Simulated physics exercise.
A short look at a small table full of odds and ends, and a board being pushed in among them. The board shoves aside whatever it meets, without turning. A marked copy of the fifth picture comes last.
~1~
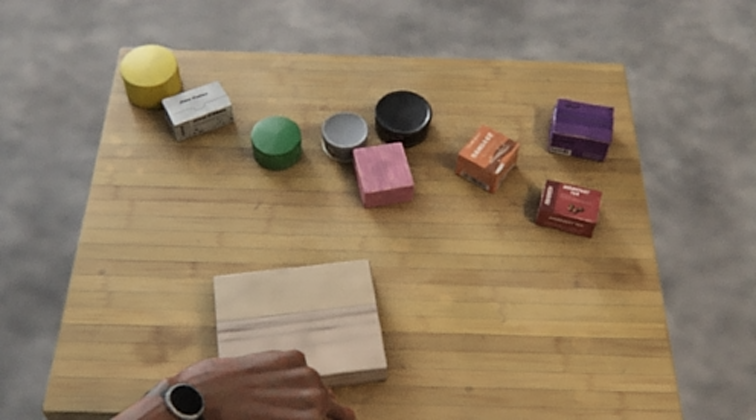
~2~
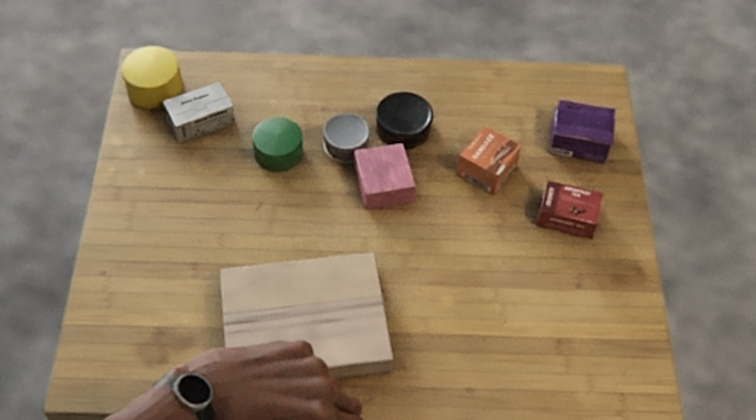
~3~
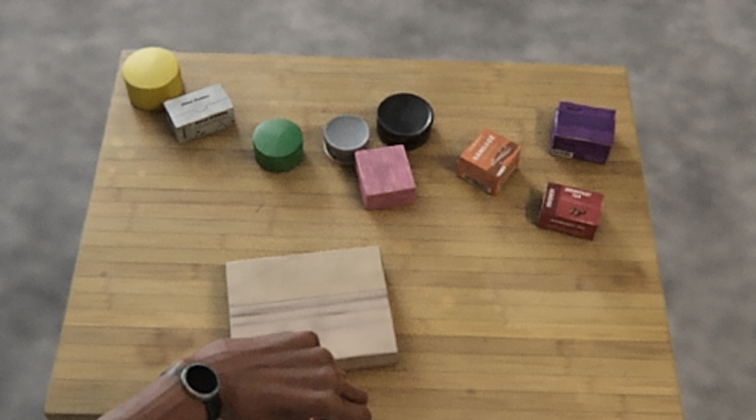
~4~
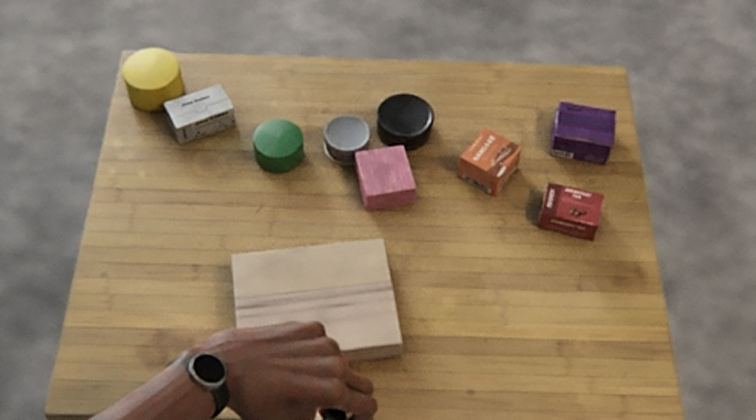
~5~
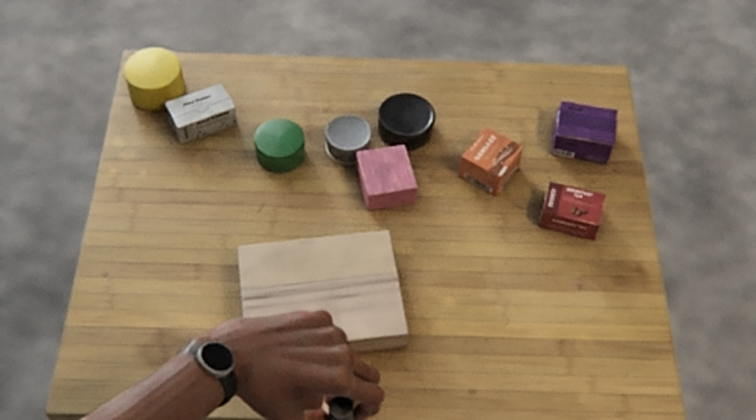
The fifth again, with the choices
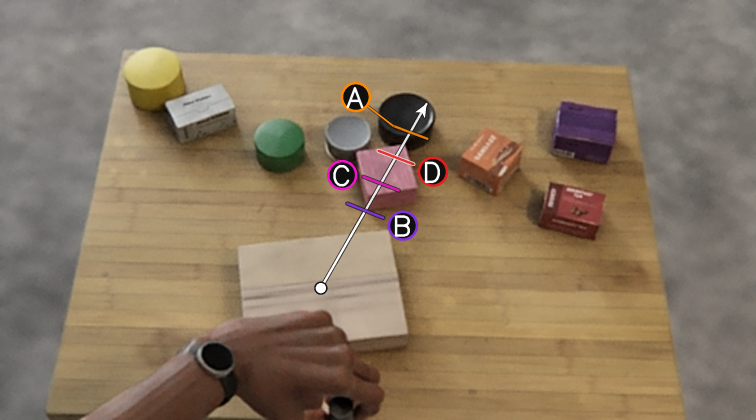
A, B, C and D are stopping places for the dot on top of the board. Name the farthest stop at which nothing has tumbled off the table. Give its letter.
Mark D.
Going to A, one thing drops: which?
It is the black jar.
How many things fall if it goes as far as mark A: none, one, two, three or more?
By then, one.
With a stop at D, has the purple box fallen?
By then, no.
On the marked copy, A at (410, 132); B at (365, 210); C at (381, 184); D at (396, 157); the arrow from (321, 288) to (427, 104); the white dot at (321, 288).
With D. Early on, board (350, 246); grey tin (348, 137); pink block (388, 171).
Further on, board (376, 200); black jar (405, 89); pink block (405, 130).
At the end, board (395, 166); black jar (404, 62); pink block (416, 100); nothing has fallen.
As for the rest, A drops the black jar; B is safe but short; C is safe but short.
